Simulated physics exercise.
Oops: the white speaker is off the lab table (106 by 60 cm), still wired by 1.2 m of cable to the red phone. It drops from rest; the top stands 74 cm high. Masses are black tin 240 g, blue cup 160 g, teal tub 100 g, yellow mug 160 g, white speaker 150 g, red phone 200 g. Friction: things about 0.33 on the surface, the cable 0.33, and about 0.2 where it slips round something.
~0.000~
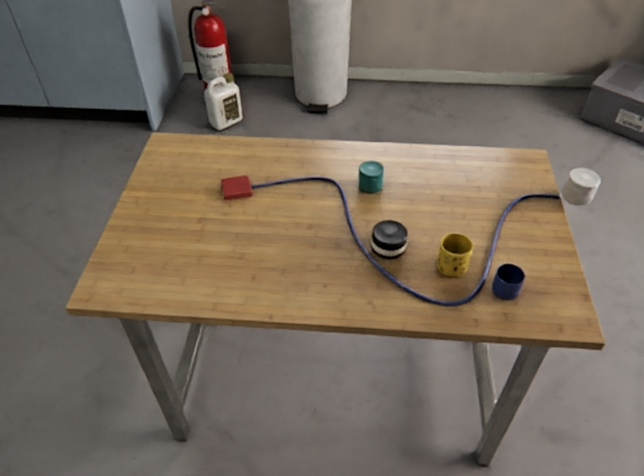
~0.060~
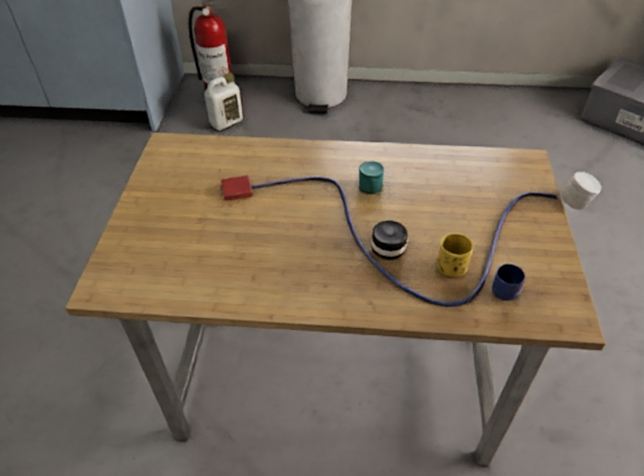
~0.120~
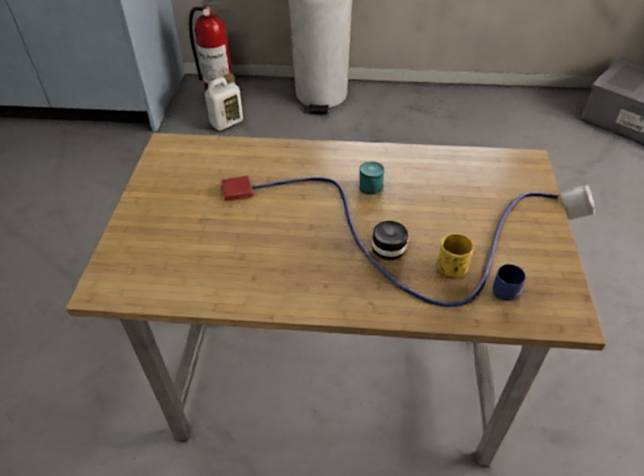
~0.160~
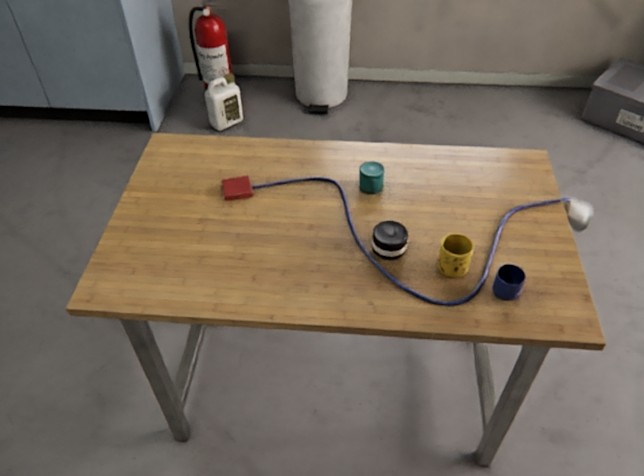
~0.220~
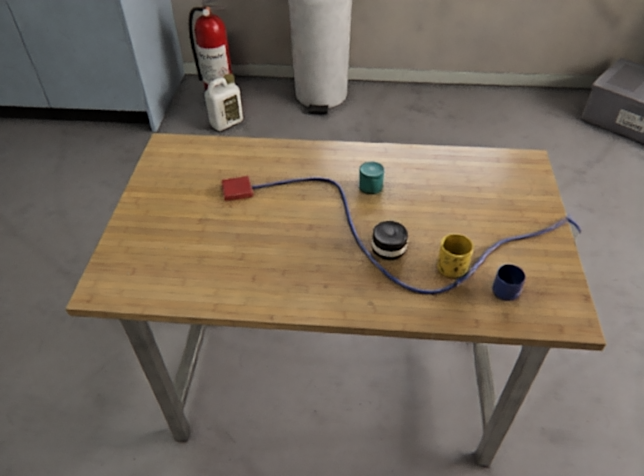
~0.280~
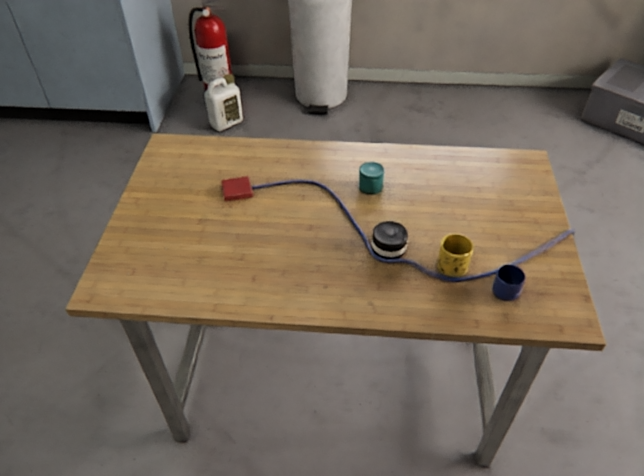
A white object on a blue cable dropped past the table's right edge and out of sight, then the cable's loops straightened across the wooden top while the red object and the cups stayed put.
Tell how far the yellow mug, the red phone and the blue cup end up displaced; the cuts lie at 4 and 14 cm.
In order: The yellow mug shifts a middling way; the red phone ends far away; the blue cup stays in the low band.
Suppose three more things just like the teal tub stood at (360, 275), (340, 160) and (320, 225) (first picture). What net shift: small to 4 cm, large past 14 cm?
In turn: Small, small, middling.
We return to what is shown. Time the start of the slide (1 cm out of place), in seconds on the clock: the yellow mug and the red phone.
Yellow mug 0.38 s, red phone 0.38 s.
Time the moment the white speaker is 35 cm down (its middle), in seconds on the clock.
About: 0.34 s.
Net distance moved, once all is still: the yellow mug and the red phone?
About: Yellow mug 6 cm, red phone 30 cm.
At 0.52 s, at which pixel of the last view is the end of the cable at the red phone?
At about (261, 218).
By 0.5 s, the cable's tail end at (261, 218); red phone 9 cm off its start, yellow mug 6 cm off its start, white speaker over the edge.
By 0.7 s, the cable's tail end at (310, 223); red phone 18 cm off its start, yellow mug 6 cm off its start, white speaker over the edge.
By 1.0 s, the cable's tail end at (341, 244); red phone 27 cm off its start at (329, 232), yellow mug 6 cm off its start at (455, 223), white speaker over the edge.
By 1.2 s, the cable's tail end at (357, 250); red phone 31 cm off its start, yellow mug 6 cm off its start, white speaker over the edge.
By 2.4 s, the cable's tail end at (357, 250); red phone 31 cm off its start at (343, 238), yellow mug 6 cm off its start at (455, 223), blue cup 0 cm off its start at (511, 275), white speaker over the edge.
